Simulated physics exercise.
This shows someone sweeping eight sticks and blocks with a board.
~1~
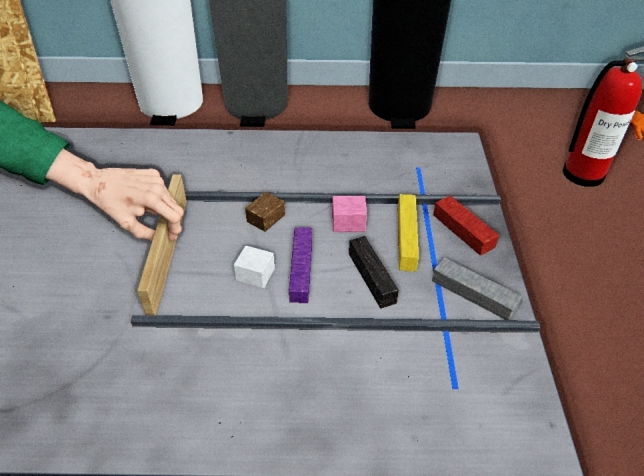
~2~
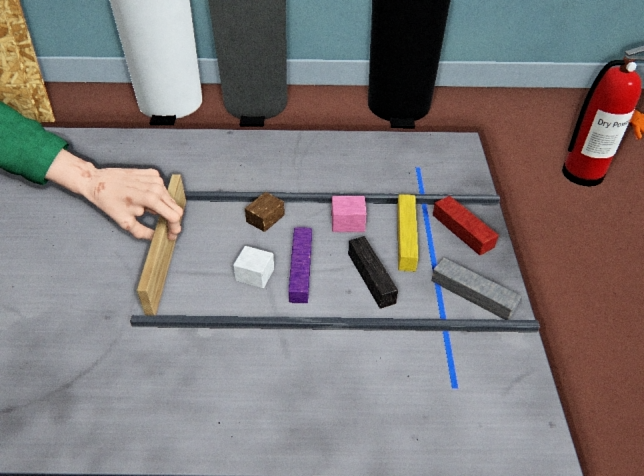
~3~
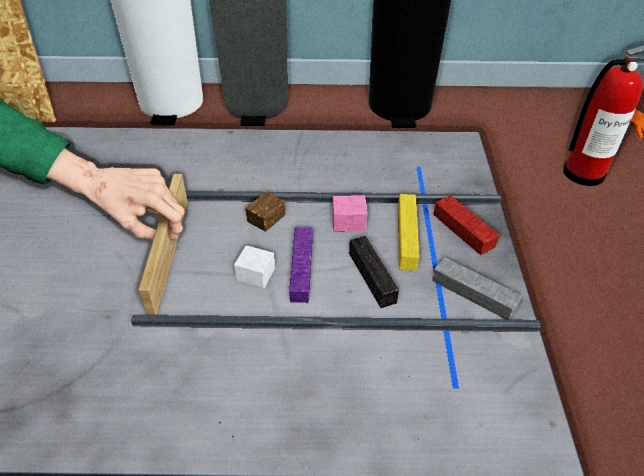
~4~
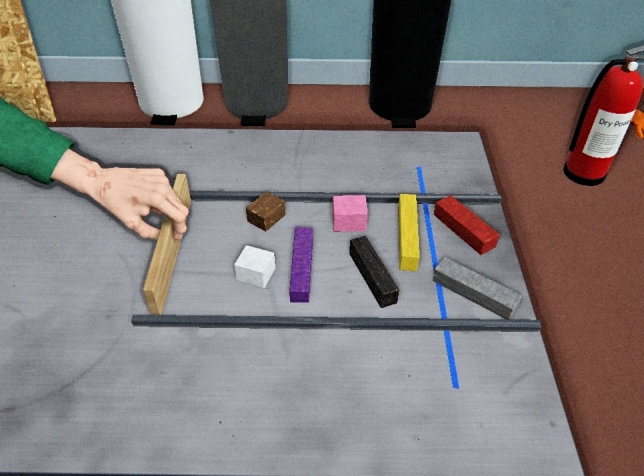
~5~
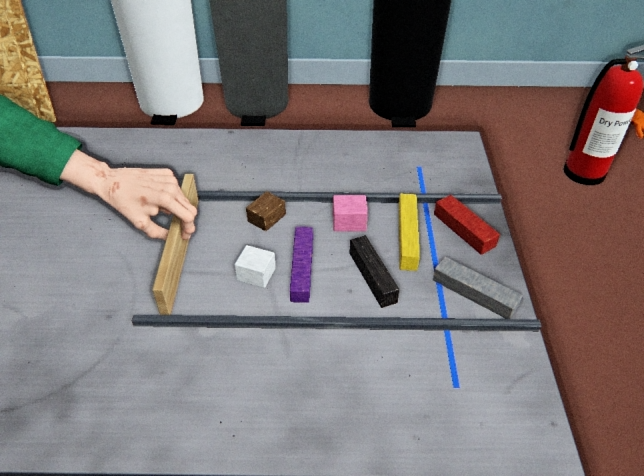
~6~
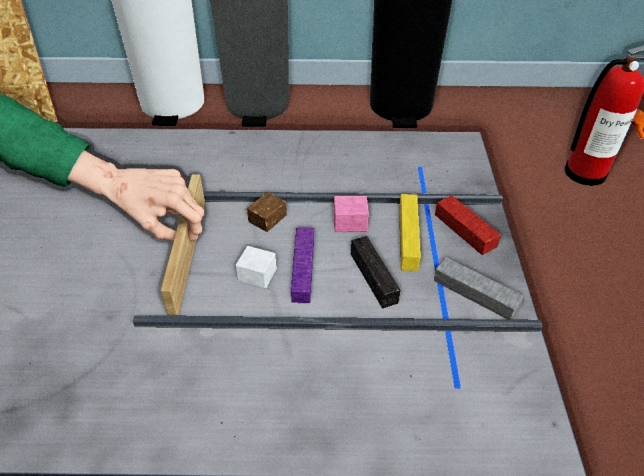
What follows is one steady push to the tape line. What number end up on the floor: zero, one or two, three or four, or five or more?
Outcome: The number that fall off is one or two.
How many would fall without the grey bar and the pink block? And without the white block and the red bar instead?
0 in the first case, 0 in the second.
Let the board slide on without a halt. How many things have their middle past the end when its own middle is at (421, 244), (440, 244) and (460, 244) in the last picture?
The counts: 0, 2 and 3.
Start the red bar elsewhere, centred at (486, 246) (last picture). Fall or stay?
From there it comes down.
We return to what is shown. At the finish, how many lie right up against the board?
It touches 2.
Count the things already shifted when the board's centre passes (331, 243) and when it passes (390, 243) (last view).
The counts are 5 and 8.
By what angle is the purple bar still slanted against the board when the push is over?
About 0°.
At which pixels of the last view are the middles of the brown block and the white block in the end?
First (441, 209), then (455, 266).
Soon after, none off yet; red bar at rest near (466, 224); grey bar at rest near (477, 288); yellow bar at rest near (409, 231).
Then, none off yet; red bar at rest near (466, 224); grey bar at rest near (479, 288); yellow bar moved a little near (429, 230).
By the end, the number that fall off is one or two; fallen, grey bar and red bar.
